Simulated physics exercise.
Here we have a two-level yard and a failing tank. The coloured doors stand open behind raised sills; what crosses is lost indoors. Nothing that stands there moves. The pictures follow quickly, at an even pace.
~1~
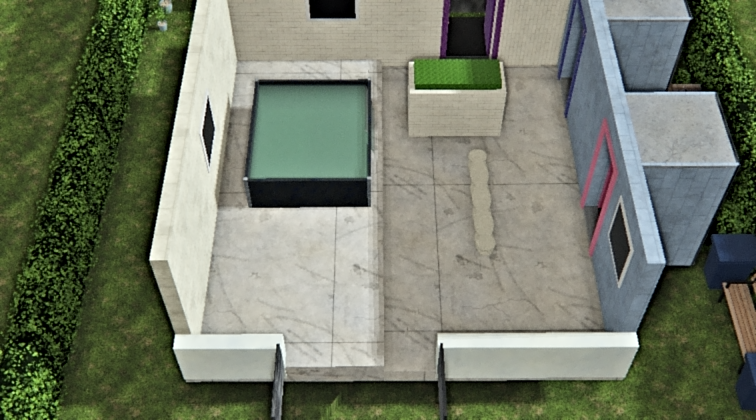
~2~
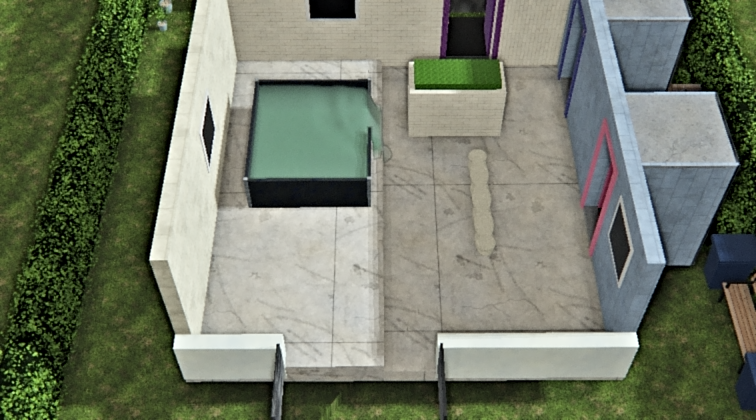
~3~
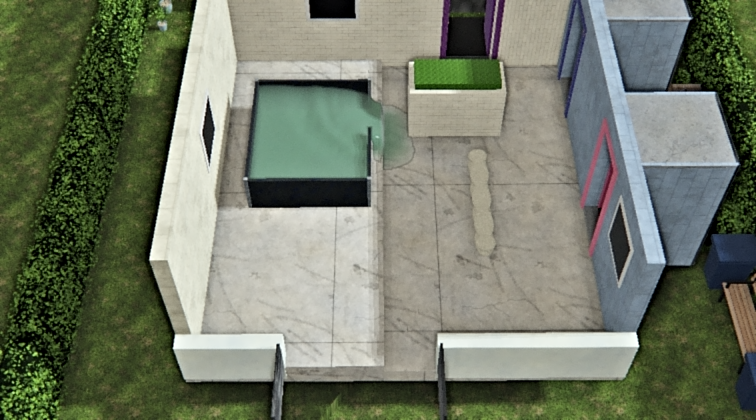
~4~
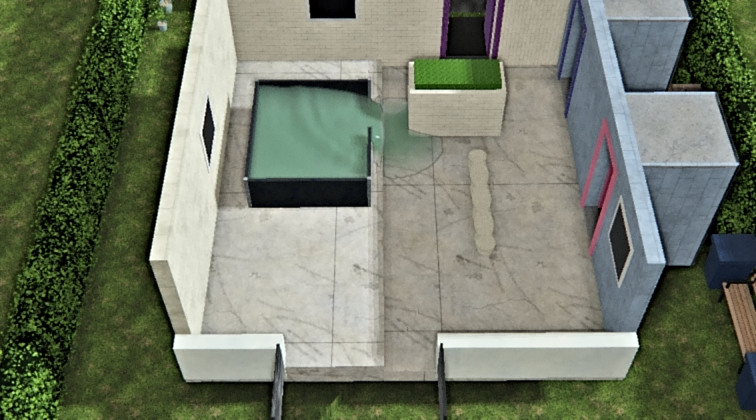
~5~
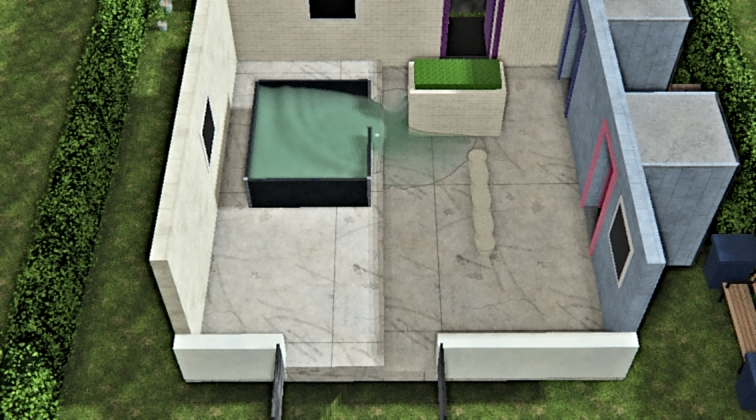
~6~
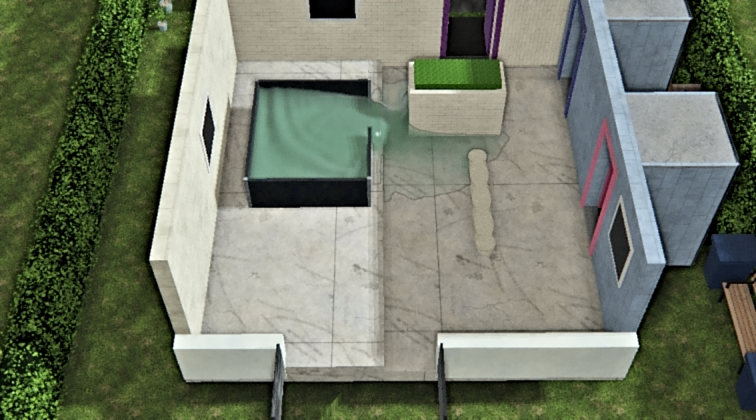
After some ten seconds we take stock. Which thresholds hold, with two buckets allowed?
One by one: The pink door holds within the limit; the purple door floods; the blue door floods.
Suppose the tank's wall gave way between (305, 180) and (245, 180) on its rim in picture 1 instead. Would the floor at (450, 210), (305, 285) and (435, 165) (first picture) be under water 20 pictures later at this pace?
As listed: Not flooded, flooded, dry.
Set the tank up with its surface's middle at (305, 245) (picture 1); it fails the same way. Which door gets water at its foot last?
I say the door marked purple.
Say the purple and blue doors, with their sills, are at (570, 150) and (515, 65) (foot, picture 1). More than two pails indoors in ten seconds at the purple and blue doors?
In short: Purple door takes more, blue door takes more.
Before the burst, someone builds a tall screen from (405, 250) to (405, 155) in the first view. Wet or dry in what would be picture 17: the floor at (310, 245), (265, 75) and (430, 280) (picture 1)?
One after the other: Not flooded, not flooded, under water.
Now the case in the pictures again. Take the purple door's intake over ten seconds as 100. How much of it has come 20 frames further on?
I make it 30 per cent.
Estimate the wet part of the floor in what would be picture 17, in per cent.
Near 40 in a hundred.
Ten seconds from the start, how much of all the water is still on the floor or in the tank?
I make it 76 per cent.
A moment on, water covers 20 % of the floor; the pink door not reached, the purple door wet at the sill, nothing in, the blue door not reached.
Next, water covers 40 % of the floor; the pink door wet at the sill, nothing in, the purple door under two buckets in, the blue door wet at the sill, nothing in.
Then, water covers 65 % of the floor; the pink door wet at the sill, nothing in, the purple door over two buckets in, the blue door over two buckets in.
Later, water covers 65 % of the floor; the pink door wet at the sill, nothing in, the purple door over two buckets in, the blue door far over two buckets in.
In the end, water covers 70 % of the floor; the pink door wet at the sill, nothing in, the purple door far over two buckets in, the blue door far over two buckets in.
